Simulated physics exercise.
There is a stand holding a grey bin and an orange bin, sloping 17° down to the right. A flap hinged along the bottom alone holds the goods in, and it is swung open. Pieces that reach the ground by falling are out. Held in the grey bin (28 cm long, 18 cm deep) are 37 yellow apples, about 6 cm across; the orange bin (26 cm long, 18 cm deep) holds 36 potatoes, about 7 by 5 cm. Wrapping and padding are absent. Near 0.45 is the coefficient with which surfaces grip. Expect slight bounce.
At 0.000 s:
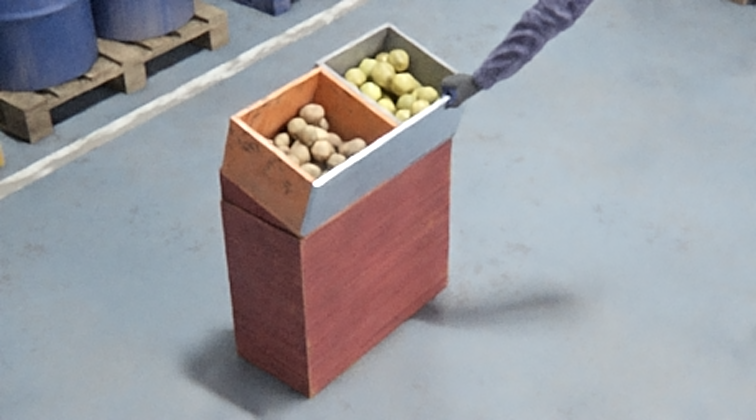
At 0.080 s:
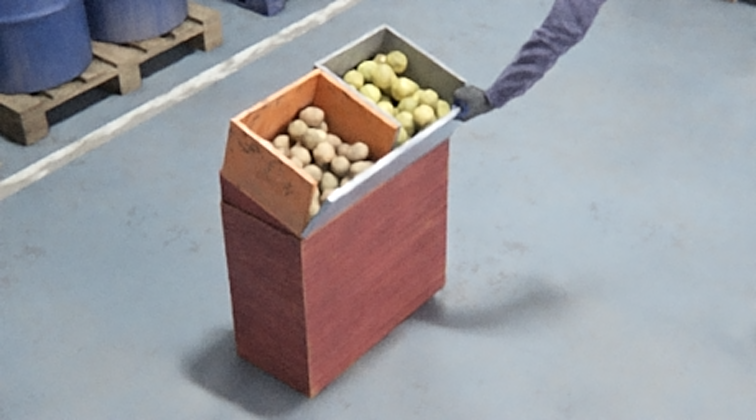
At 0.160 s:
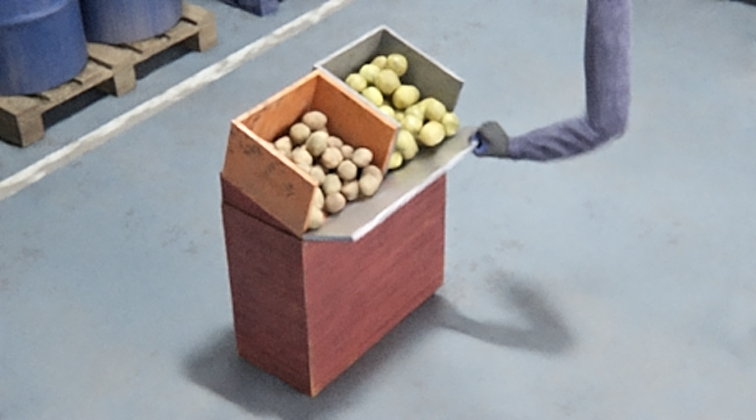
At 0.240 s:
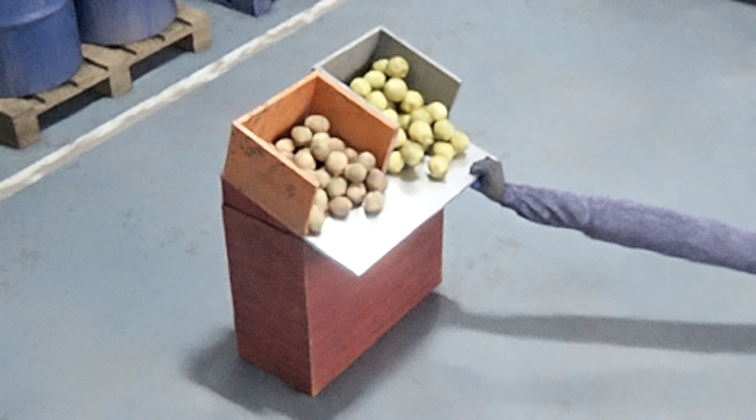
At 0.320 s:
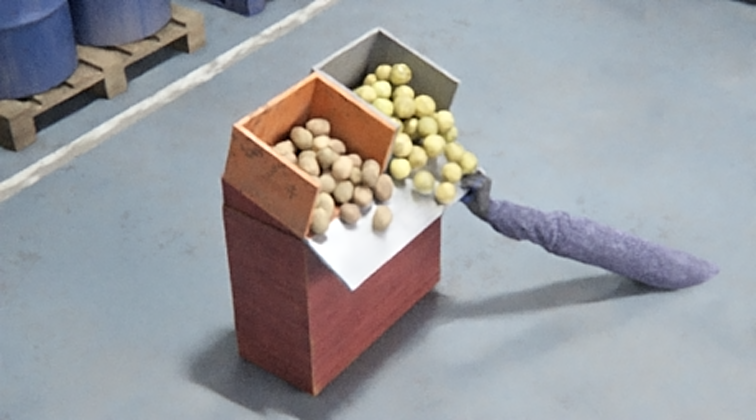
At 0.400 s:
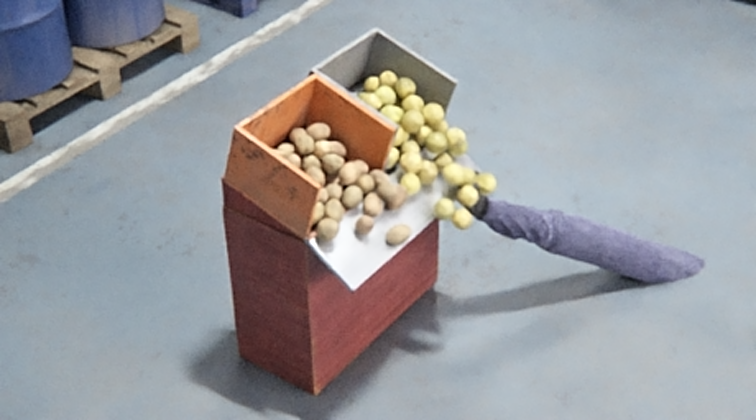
The footage shows a sleeved, gloved arm lowering the hinged front flap of an orange bin of potatoes and a grey bin of yellow apples on a reddish stand, as the potatoes and apples spread out onto the opened flap.
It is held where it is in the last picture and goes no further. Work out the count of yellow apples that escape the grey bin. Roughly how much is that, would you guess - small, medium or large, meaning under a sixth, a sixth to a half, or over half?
Large, over half.
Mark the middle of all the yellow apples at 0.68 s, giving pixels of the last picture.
Centre: Around (467, 194) px.
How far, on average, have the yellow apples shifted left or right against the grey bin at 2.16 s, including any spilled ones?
I'd put it at close to 102 cm toward the right.
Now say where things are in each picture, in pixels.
In the first picture (we follow the rim corner now nearest the camera), grey bin at (402, 125); orange bin at (315, 182); flap open 0°; nothing has dropped clear.
The second picture shows grey bin at (401, 125); flap open 15°.
The third picture shows grey bin at (400, 126); flap open 49°.
The fourth picture shows grey bin at (400, 126); flap open 85°.
The fifth picture shows grey bin at (399, 127); flap open 106°.
The sixth picture shows grey bin at (398, 128); orange bin at (321, 187); flap open 107°; nothing has dropped clear.
After 0.68 s, 13 of 37 out of the grey bin and 6 of 36 out of the orange bin.
After 1.03 s, 30 of 37 out of the grey bin and 20 of 36 out of the orange bin.
After 1.53 s, 37 of 37 out of the grey bin and 33 of 36 out of the orange bin.
Outcome (at 2.16 s), 37 of 37 out of the grey bin and 36 of 36 out of the orange bin. Asked share, 37 of 37, 100 per cent.
